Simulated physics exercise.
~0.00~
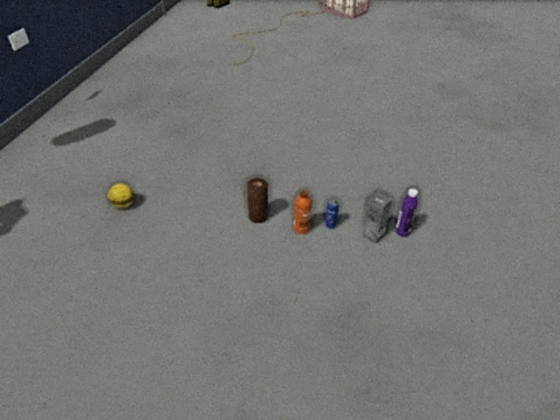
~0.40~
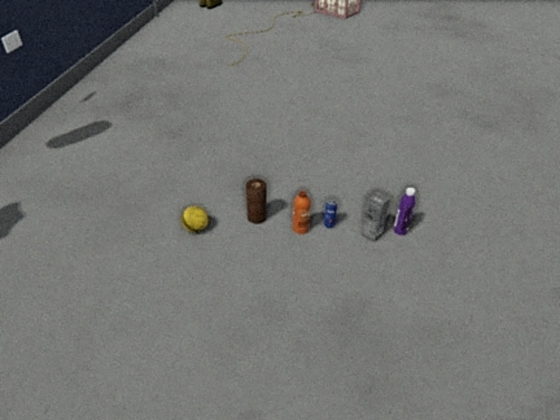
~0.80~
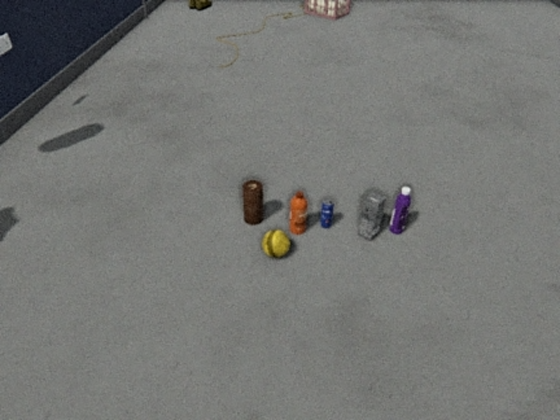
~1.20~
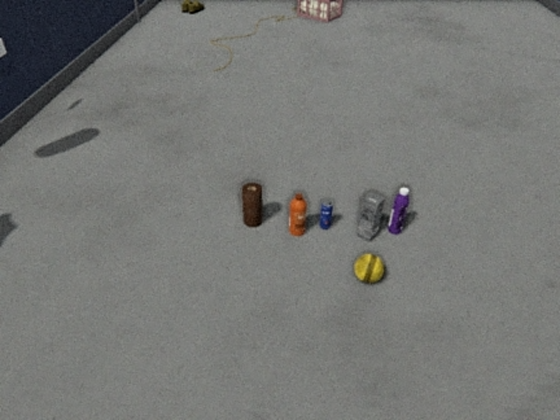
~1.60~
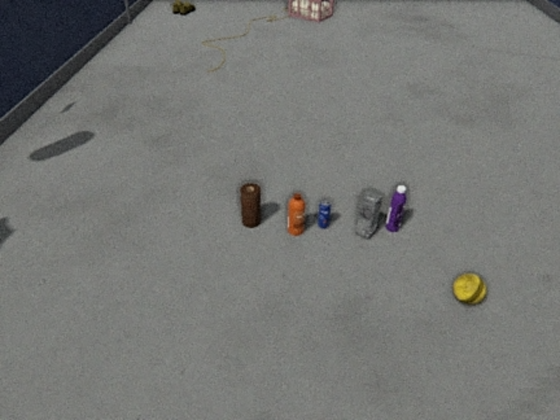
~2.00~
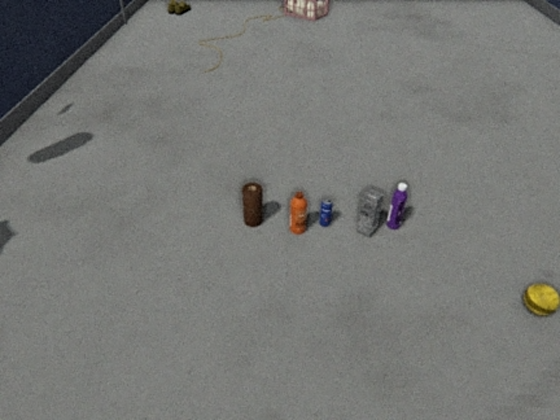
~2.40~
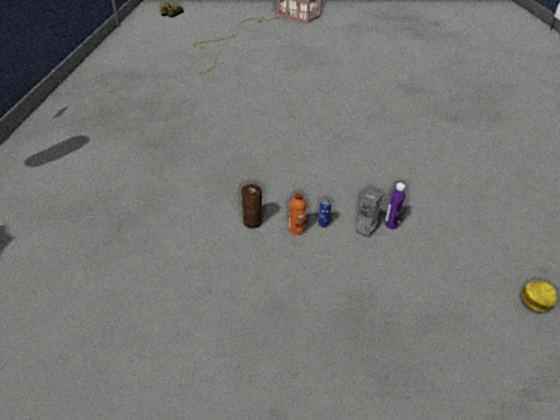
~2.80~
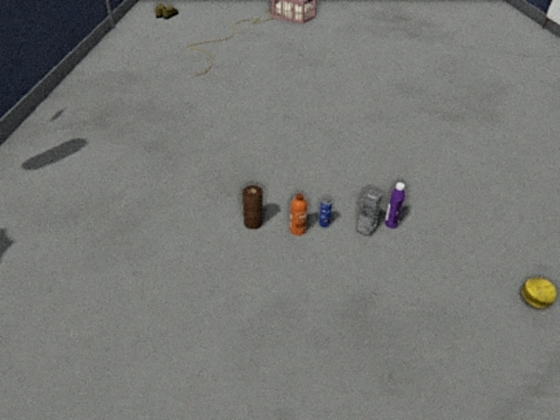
On a grey concrete-like floor, seen from above at an angle, with a dark wall at the upper left, five objects stand in a loose row near the middle. From left to right they are a brown roll, an orange bottle, a small blue can, a grey carton and a purple bottle with a pale cap. A yellow ball starts on the left and rolls right, passing in front of the whole row without knocking anything over. It continues toward the lower right and comes to rest near the right edge, while the view drifts slightly. All five objects remain upright.
